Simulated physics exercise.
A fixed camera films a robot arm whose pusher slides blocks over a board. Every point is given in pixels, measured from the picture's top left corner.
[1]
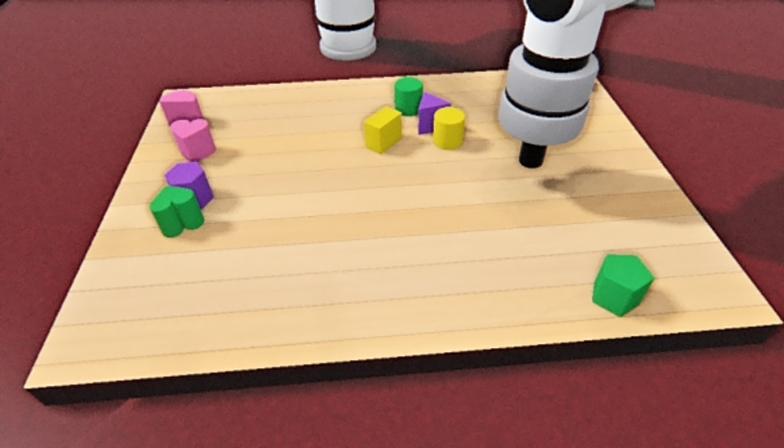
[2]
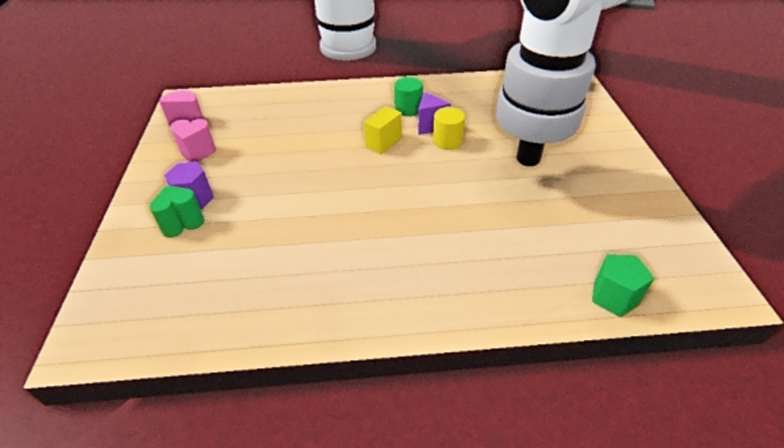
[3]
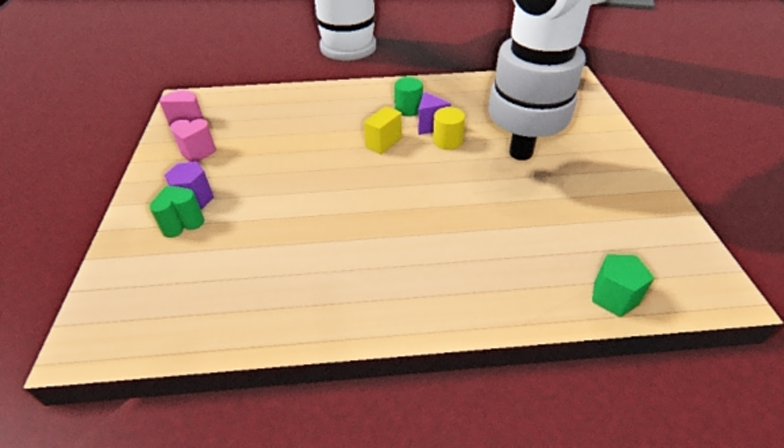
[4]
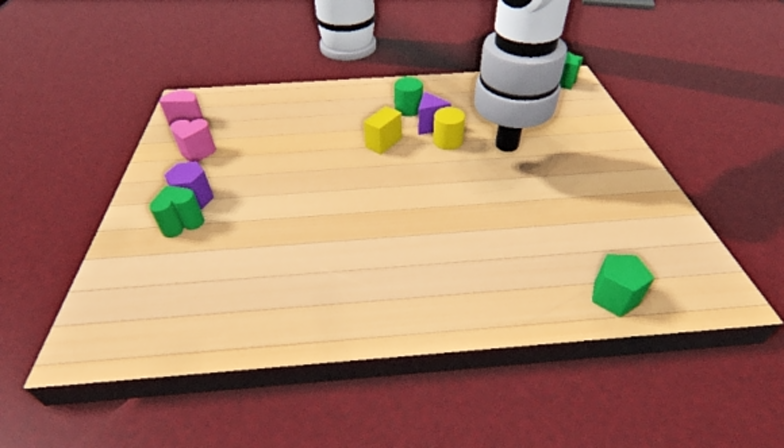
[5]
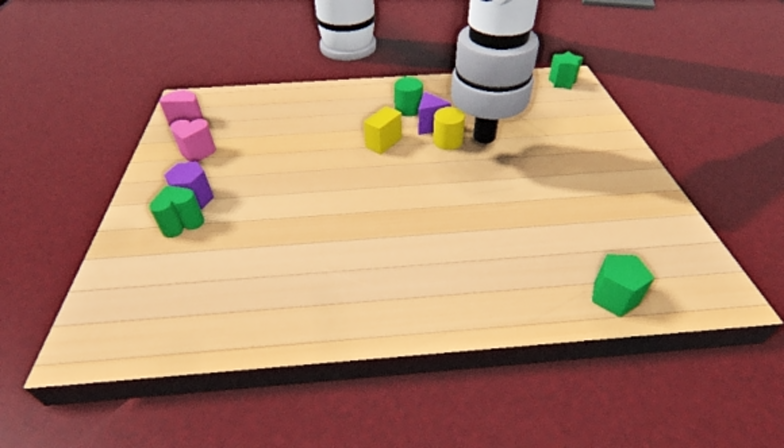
A grey and white robot arm with a black tip hovers over a pale wooden board on a dark red surface, seen from above at an angle by a still camera. Pink, purple and green blocks line the left, yellow, green and purple ones cluster at the top centre, and a green pentagonal block sits lower right. The arm glides left towards the cluster, uncovering a green star-like block at the top right, while every block stays still.
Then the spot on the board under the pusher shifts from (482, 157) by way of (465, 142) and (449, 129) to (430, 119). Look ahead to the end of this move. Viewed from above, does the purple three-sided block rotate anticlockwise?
It seems not.
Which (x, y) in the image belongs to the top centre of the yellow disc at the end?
I'd say the yellow disc ends with its top centre at (421, 108).
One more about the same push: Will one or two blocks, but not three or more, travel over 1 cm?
Short answer: No.
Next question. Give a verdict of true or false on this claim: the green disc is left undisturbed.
False
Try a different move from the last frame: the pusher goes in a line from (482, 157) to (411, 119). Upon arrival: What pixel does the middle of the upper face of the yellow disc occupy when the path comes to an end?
Around pixel (388, 98).
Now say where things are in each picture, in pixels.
Pusher tip (530, 163); block tops, yellow rectangular block (383, 117); green disc (409, 83); purple three-sided block (432, 101); yellow disc (450, 115), in the first picture.
Pusher (528, 161); blocks unchanged, in the second picture.
Pusher (521, 155); blocks unchanged, in the third picture.
Pusher (507, 146); blocks unchanged, in the fourth picture.
Pusher (484, 138); yellow rectangular block (383, 117); green disc (409, 83); purple three-sided block (432, 101); yellow disc (450, 115), in the fifth picture.
The first path, step by step. One third of the way, pusher (466, 124); purple three-sided block (428, 99); yellow disc (441, 111).
Two thirds of the way, pusher (450, 111); green disc (405, 79); purple three-sided block (415, 92), turned 35° clockwise; yellow disc (426, 107).
At the end, pusher (431, 101); yellow rectangular block in place; green disc (403, 79); purple three-sided block (410, 91), turned 45° clockwise; yellow disc (421, 108).
